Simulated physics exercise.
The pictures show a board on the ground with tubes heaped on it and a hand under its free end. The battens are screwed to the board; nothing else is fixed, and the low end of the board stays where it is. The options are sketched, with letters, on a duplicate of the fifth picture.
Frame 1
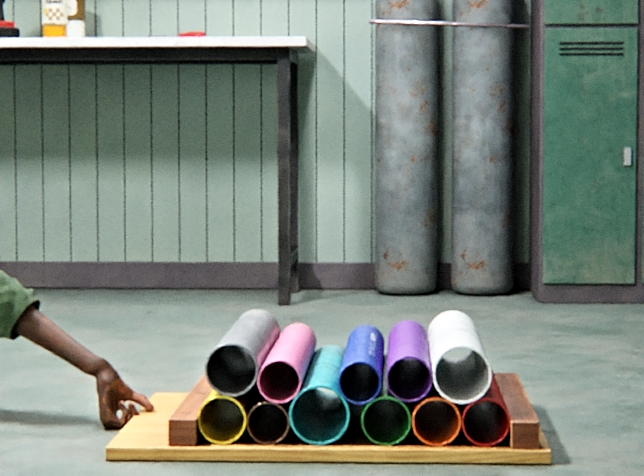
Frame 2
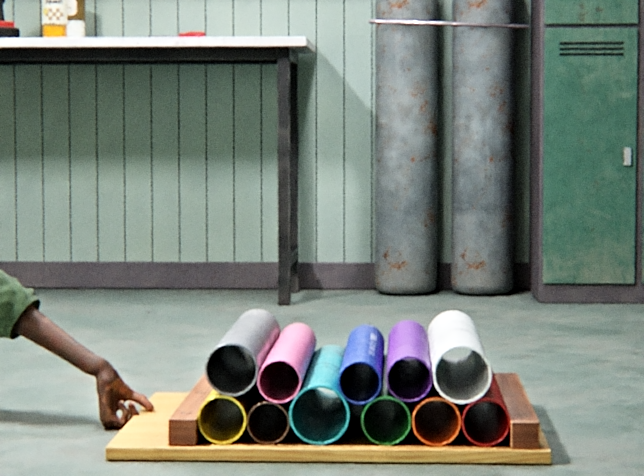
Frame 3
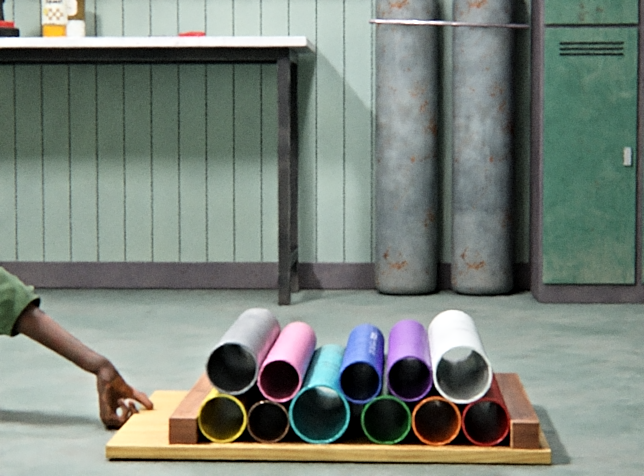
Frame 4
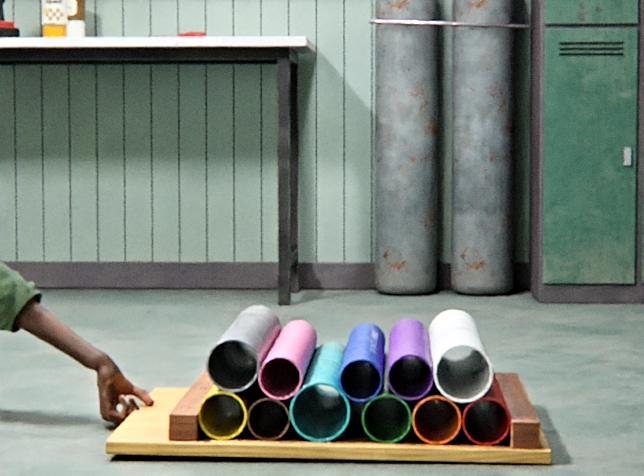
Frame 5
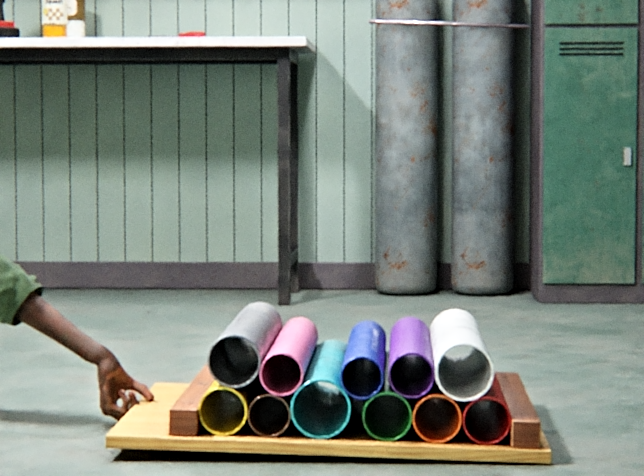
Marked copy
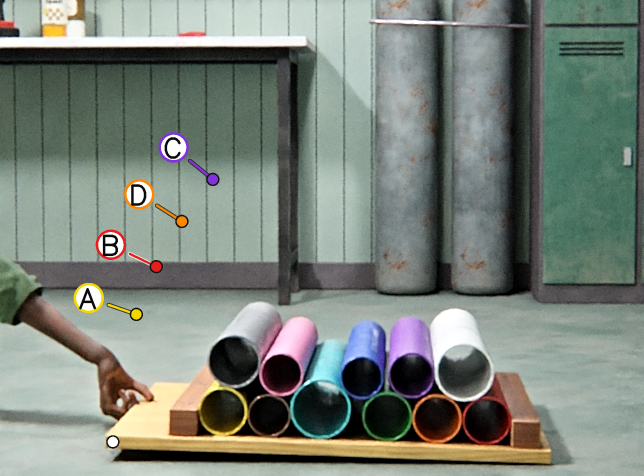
A hand slowly lifting the left end of a wooden board slightly, with colourful tubes stacked between two battens on it.
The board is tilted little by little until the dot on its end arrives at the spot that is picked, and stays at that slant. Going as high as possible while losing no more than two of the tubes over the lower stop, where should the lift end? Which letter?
The last mark within the limit is A.
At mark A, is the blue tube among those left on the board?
The blue tube: Yes.
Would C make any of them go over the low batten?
Yes, at C.
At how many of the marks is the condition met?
One of them.
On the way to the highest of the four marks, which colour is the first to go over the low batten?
First is the white one.
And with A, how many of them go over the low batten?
At A the number is none.
On the marked copy, A at (136, 314); B at (156, 266); C at (213, 179); D at (182, 221); the white dot at (113, 442).
Taking A. A third of the way, board at 14°.
Two thirds of the way, board at 19°.
When it is over, board at 19°, none over the low batten.
As for the rest, B four over the low batten (white, pink, purple, blue); C four over the low batten (white, pink, purple, blue); D five over the low batten.
